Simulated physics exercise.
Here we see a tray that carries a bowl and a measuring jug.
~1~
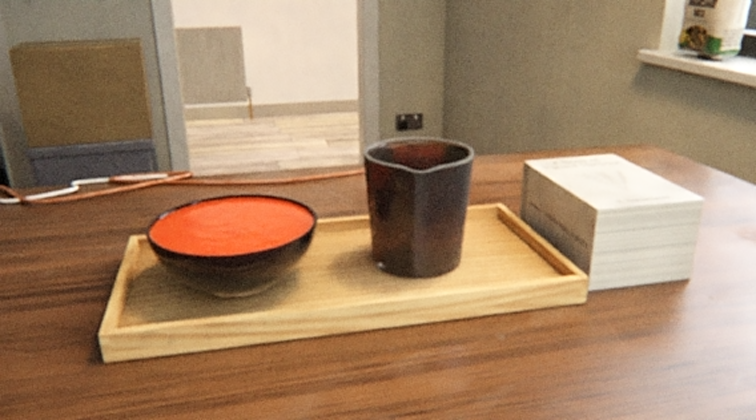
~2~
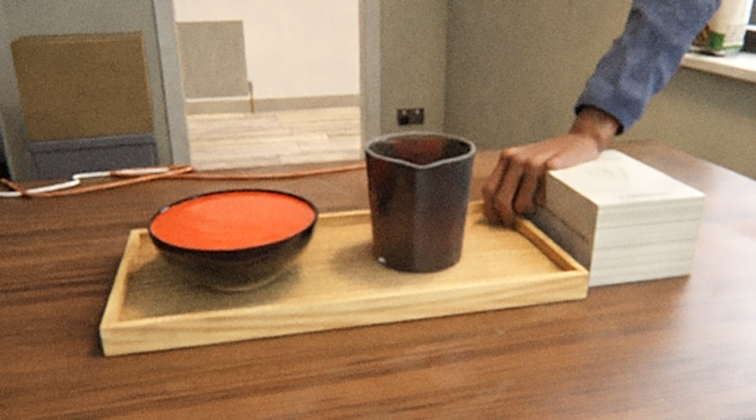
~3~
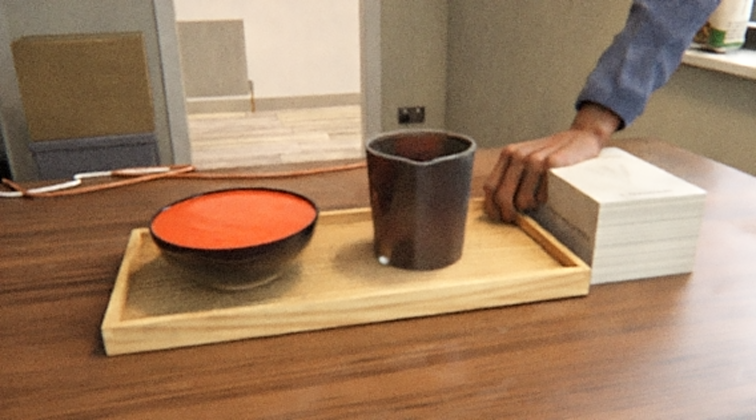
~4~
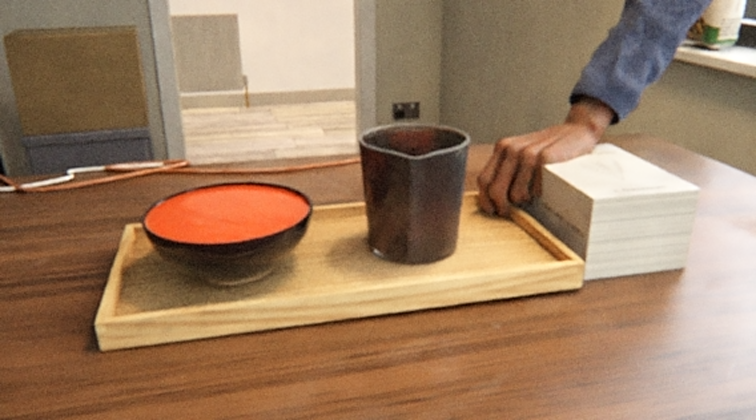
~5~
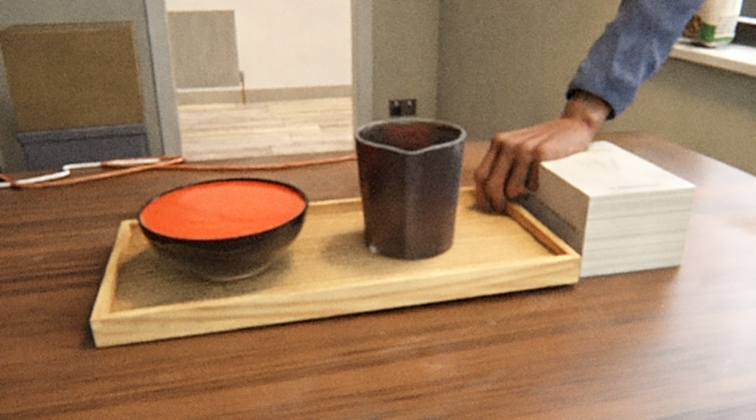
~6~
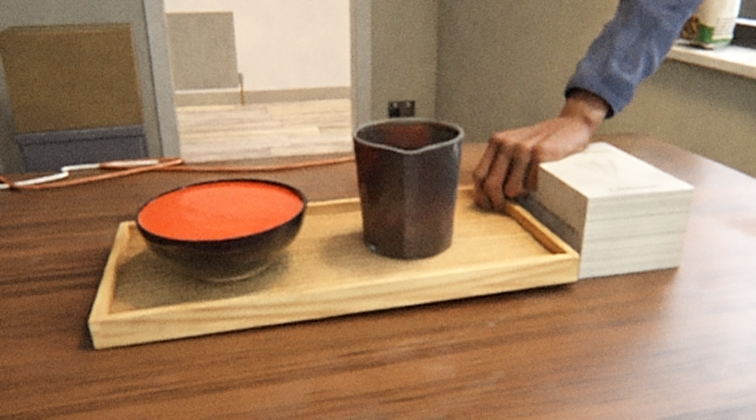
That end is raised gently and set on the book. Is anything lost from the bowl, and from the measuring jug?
Bowl: Yes; measuring jug: Yes.
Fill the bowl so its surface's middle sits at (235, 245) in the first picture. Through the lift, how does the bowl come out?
No loss.
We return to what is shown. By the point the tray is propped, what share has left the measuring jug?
Roughly 8 percent of it.
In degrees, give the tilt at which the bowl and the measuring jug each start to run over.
About 4 and 6 degrees.
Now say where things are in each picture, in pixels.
In the first picture, the tray lies flat; bowl (236, 247) nearly full; measuring jug (418, 204) nearly full; book (646, 245).
In the second picture, a hand takes the end of the tray; bowl nearly full, surface at (235, 220); measuring jug nearly full, surface at (420, 149).
In the third picture, the end has come up a little; bowl (239, 240) nearly full; measuring jug (419, 196) nearly full.
In the fourth picture, slope near 1°; bowl nearly full, surface at (230, 213); measuring jug nearly full, surface at (413, 141); book (642, 234).
In the fifth picture, the tray slopes by about 1°; bowl (228, 231) nearly full; measuring jug (409, 185) nearly full.
In the sixth picture, the end is rising; bowl nearly full, surface at (224, 209); measuring jug nearly full, surface at (408, 135); book (636, 233).
Soon after, the tray slopes by about 7°; bowl, some has gone over its rim; measuring jug, some has gone over its rim.
Later, the tray slopes by about 14°; bowl, some has gone over its rim; measuring jug, some has gone over its rim.
In the end, the tray slopes by about 13°, resting on the book; bowl, some has gone over its rim; measuring jug, some has gone over its rim.
